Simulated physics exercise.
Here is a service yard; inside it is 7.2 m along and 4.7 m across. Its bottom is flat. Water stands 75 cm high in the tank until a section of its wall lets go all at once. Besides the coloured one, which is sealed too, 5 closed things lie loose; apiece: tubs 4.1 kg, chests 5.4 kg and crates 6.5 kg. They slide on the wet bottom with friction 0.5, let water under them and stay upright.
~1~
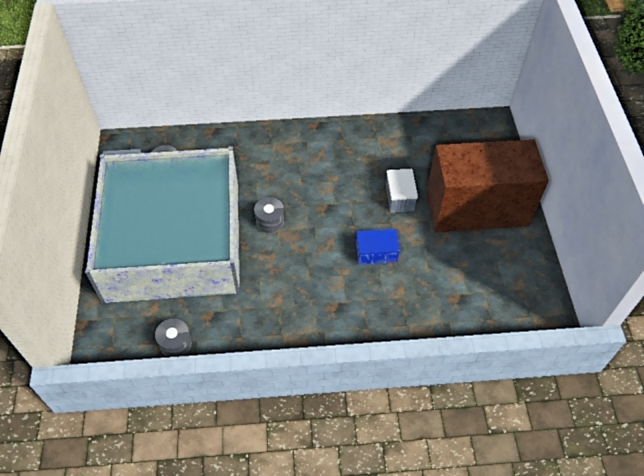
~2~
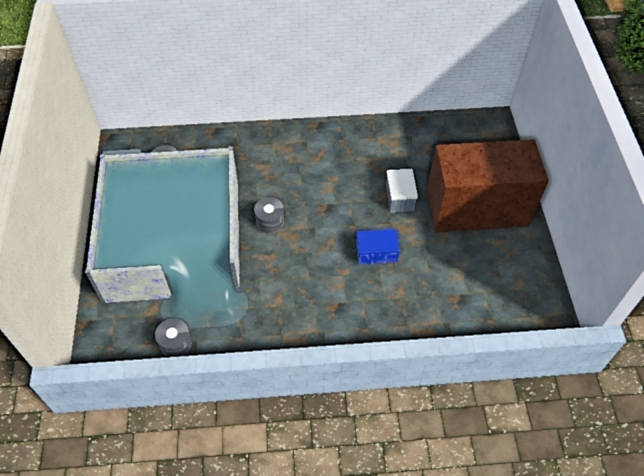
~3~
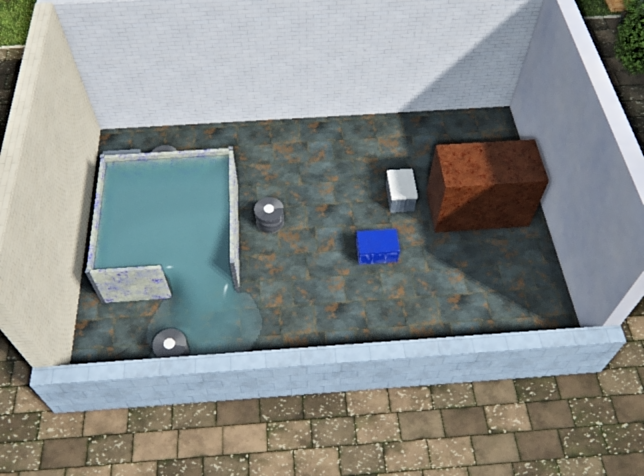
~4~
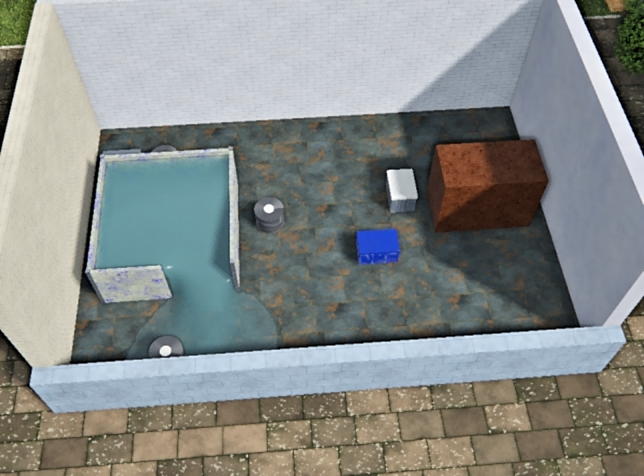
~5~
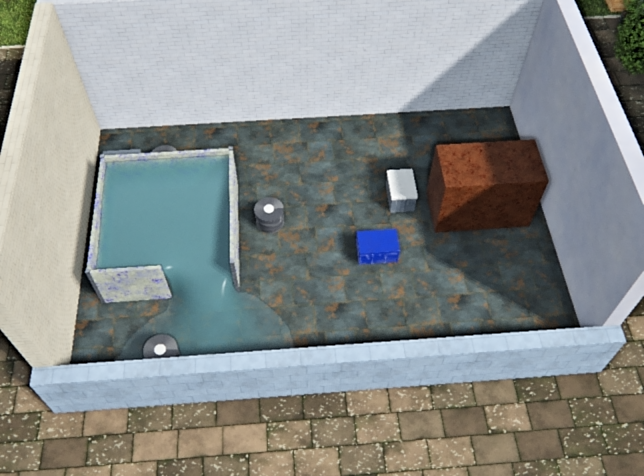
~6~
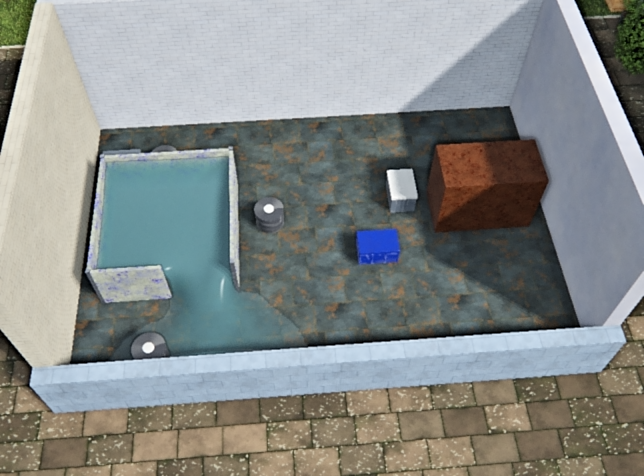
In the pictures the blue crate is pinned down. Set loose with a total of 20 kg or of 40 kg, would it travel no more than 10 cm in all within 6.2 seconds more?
I expect that only the higher weight holds it.
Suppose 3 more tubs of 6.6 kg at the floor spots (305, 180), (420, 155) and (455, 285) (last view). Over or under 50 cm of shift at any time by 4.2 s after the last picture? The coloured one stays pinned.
In turn: Less, short of it, past it.
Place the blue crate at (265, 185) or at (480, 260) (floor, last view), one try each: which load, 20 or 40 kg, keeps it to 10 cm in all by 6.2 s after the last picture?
In turn: The smaller is enough; neither is enough.
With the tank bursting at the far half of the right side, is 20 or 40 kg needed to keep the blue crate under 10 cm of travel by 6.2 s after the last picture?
In that case neither weight holds it.
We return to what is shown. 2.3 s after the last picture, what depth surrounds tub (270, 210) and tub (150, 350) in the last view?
About 0 and 22 cm.
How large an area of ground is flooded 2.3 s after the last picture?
About 19 m2.
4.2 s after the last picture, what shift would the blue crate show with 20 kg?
Roughly 30 cm.
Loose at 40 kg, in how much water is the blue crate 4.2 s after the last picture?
Roughly 5 cm.
Then, 0.6 s after the last picture the blue crate would be 0 cm from its start with 20 kg and 0 cm from its start with 40 kg; 0 cm of water round it then.
Then, 2.3 s after the last picture the blue crate would be 22 cm from its start with 20 kg and 0 cm from its start with 40 kg; 6 cm of water round it then.
Then, 4.2 s after the last picture the blue crate would be 27 cm from its start with 20 kg and 0 cm from its start with 40 kg; 5 cm of water round it then.
Then, 6.2 s after the last picture the blue crate would be 27 cm from its start with 20 kg and 0 cm from its start with 40 kg; 8 cm of water round it then.
